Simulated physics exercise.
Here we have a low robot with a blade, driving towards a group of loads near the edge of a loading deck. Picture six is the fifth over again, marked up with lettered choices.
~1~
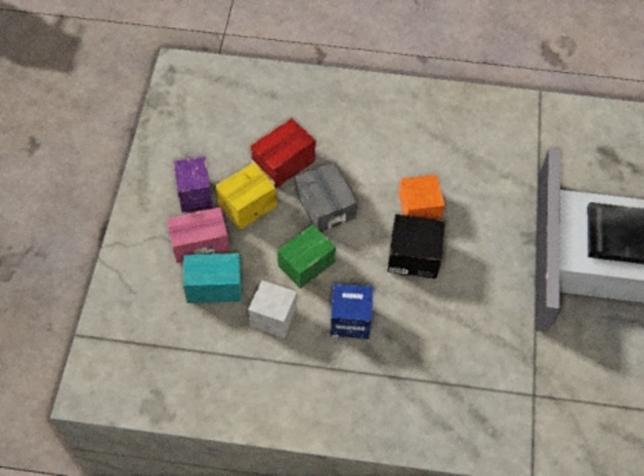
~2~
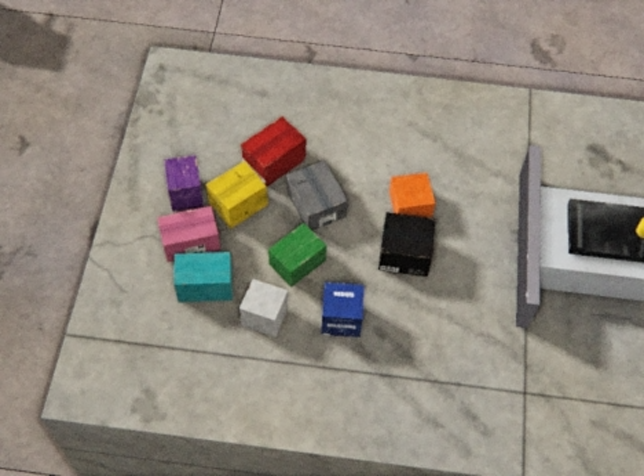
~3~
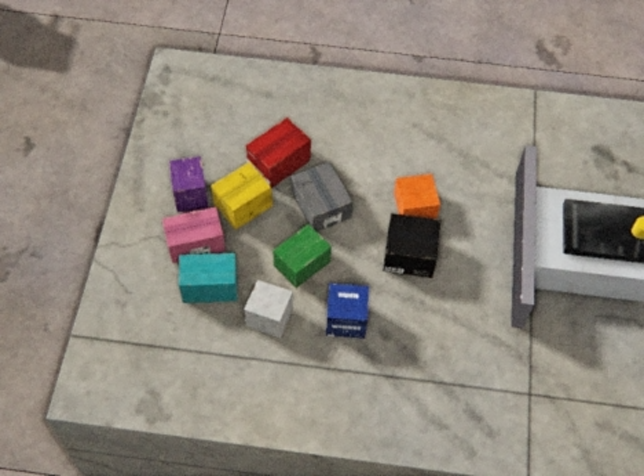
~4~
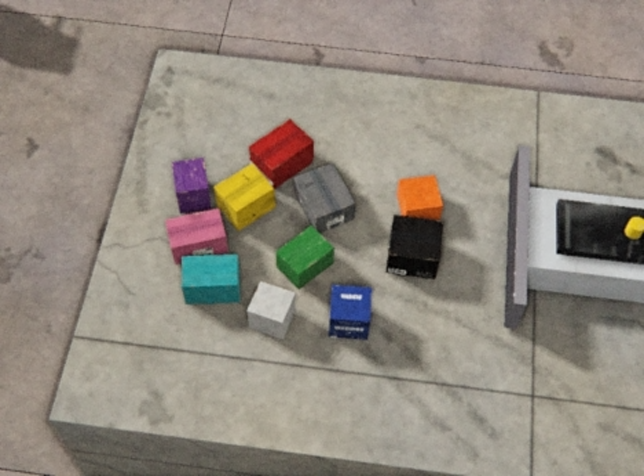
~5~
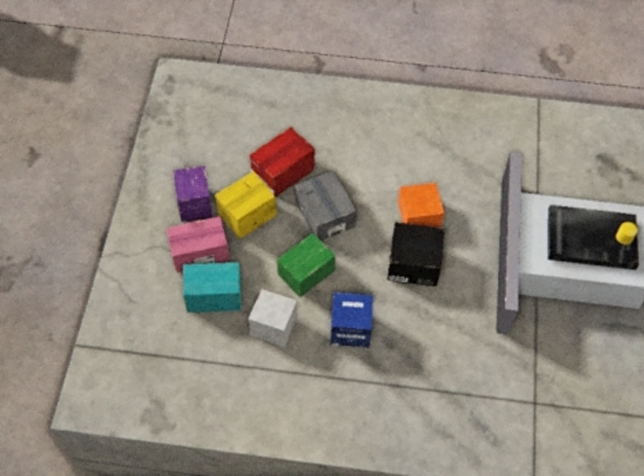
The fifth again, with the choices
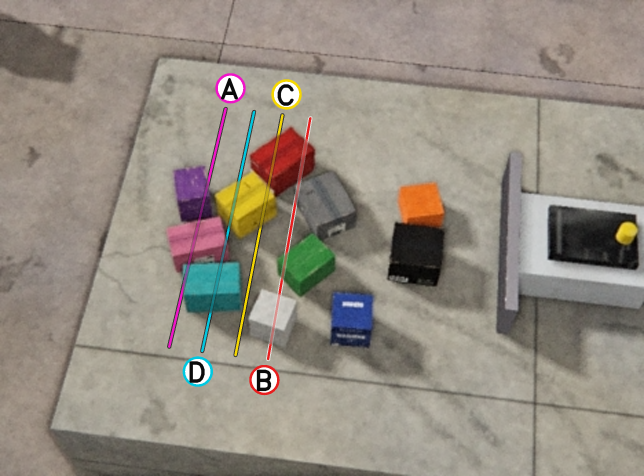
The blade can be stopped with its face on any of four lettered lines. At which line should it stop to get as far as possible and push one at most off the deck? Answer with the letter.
D is the last line within the limit.
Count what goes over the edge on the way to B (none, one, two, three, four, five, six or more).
The count is none.
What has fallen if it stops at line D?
The purple crate goes over.
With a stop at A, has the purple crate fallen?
Yes.
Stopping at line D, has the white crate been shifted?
By then, no.
On the marked copy, A at (200, 218); B at (291, 229); C at (261, 226); D at (230, 222).
Taking D. A third of the way, robot (483, 223); orange crate (387, 200); black box (375, 250).
Two thirds of the way, robot (380, 211); purple crate (173, 196); pink parcel (181, 247).
When it is over, robot (302, 202); purple crate over the edge; yellow box (132, 196); one fallen.
As for the rest, A drops two; B is within the limit but short; C is within the limit but short.
